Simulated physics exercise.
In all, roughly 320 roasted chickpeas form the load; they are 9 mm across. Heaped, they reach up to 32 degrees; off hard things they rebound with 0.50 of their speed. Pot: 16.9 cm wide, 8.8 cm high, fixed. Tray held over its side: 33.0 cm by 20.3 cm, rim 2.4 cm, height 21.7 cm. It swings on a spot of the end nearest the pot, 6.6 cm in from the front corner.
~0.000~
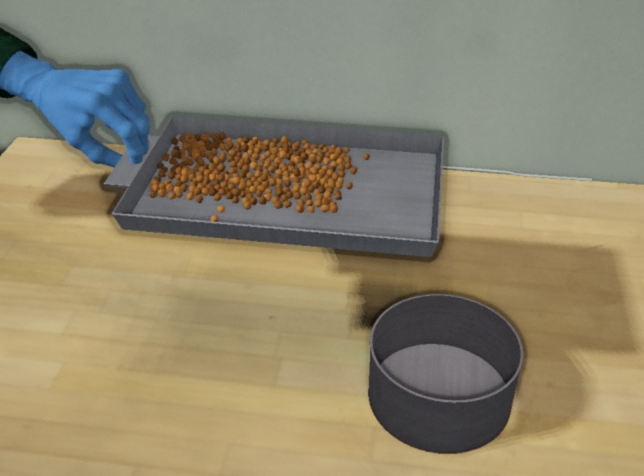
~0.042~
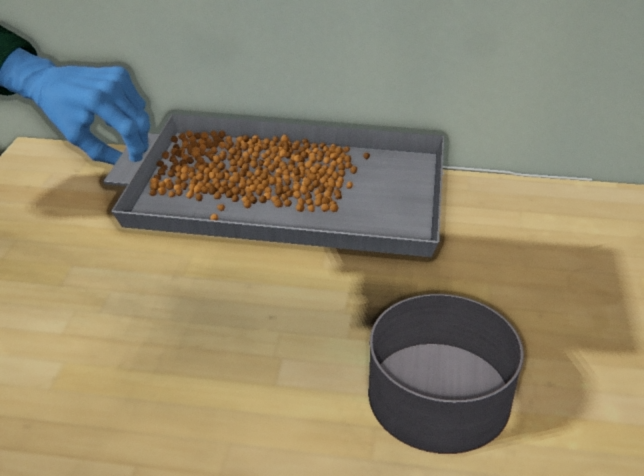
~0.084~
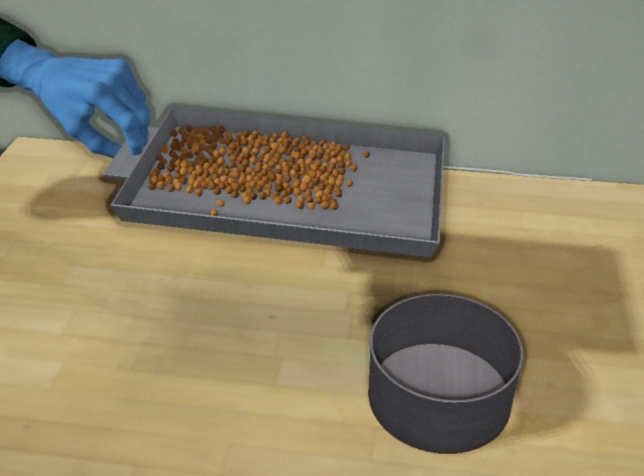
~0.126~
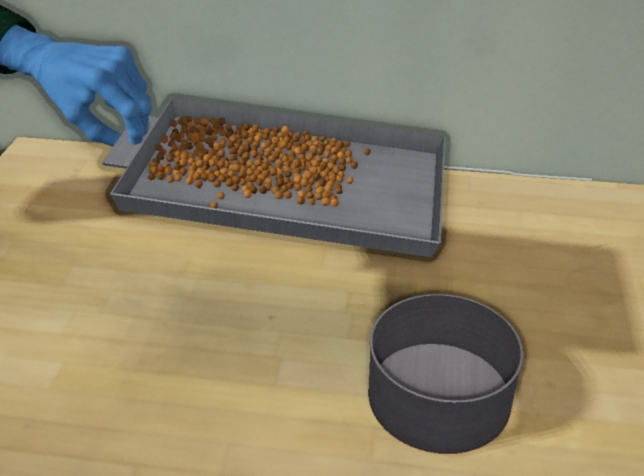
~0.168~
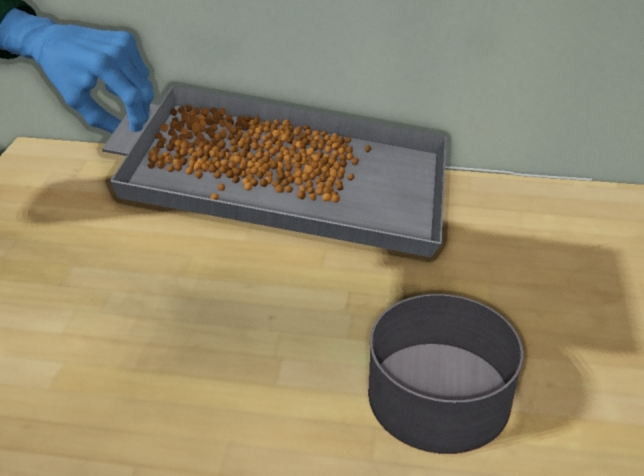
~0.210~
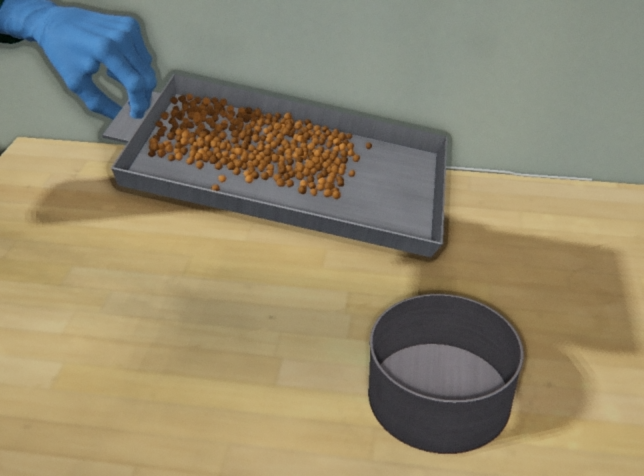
The clip opens on a blue-gloved hand holding a gray tray of small orange-brown balls level above a wooden table, with an empty round pot at the lower right. The hand then slowly raises the tray's left end, tilting it modestly toward the right, while the balls stay bunched toward the left.
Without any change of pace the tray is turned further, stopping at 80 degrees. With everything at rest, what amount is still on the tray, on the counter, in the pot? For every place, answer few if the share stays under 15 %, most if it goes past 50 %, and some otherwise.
Shares - left on the tray: Most; counter: Some; pot: Few.
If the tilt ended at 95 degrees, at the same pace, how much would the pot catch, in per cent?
Share in the pot: Around 30 %.
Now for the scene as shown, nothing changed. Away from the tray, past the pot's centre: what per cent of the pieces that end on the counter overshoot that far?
About 90 per cent.
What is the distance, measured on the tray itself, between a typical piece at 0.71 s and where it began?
Roughly 12 cm.
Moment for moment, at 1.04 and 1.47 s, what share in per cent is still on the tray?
Close to 80 at the first time and 70 at the second.
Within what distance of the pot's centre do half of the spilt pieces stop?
Some 20 cm, give or take.
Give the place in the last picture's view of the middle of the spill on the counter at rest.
Roughly at pixel (514, 323) in the last view.
Then, at 0.71 s, tilt 43 degrees; the tray holds 100 %, the pot 0 %.
After 1.04 s, tilt 66 degrees; the tray holds 80 %, the pot 0 %.
After 1.47 s, tilt 80 degrees; the tray holds 70 %, the pot 5 %.
In the end, at 2.5 s, tray 70 %, counter 25 %, pot 5 %.
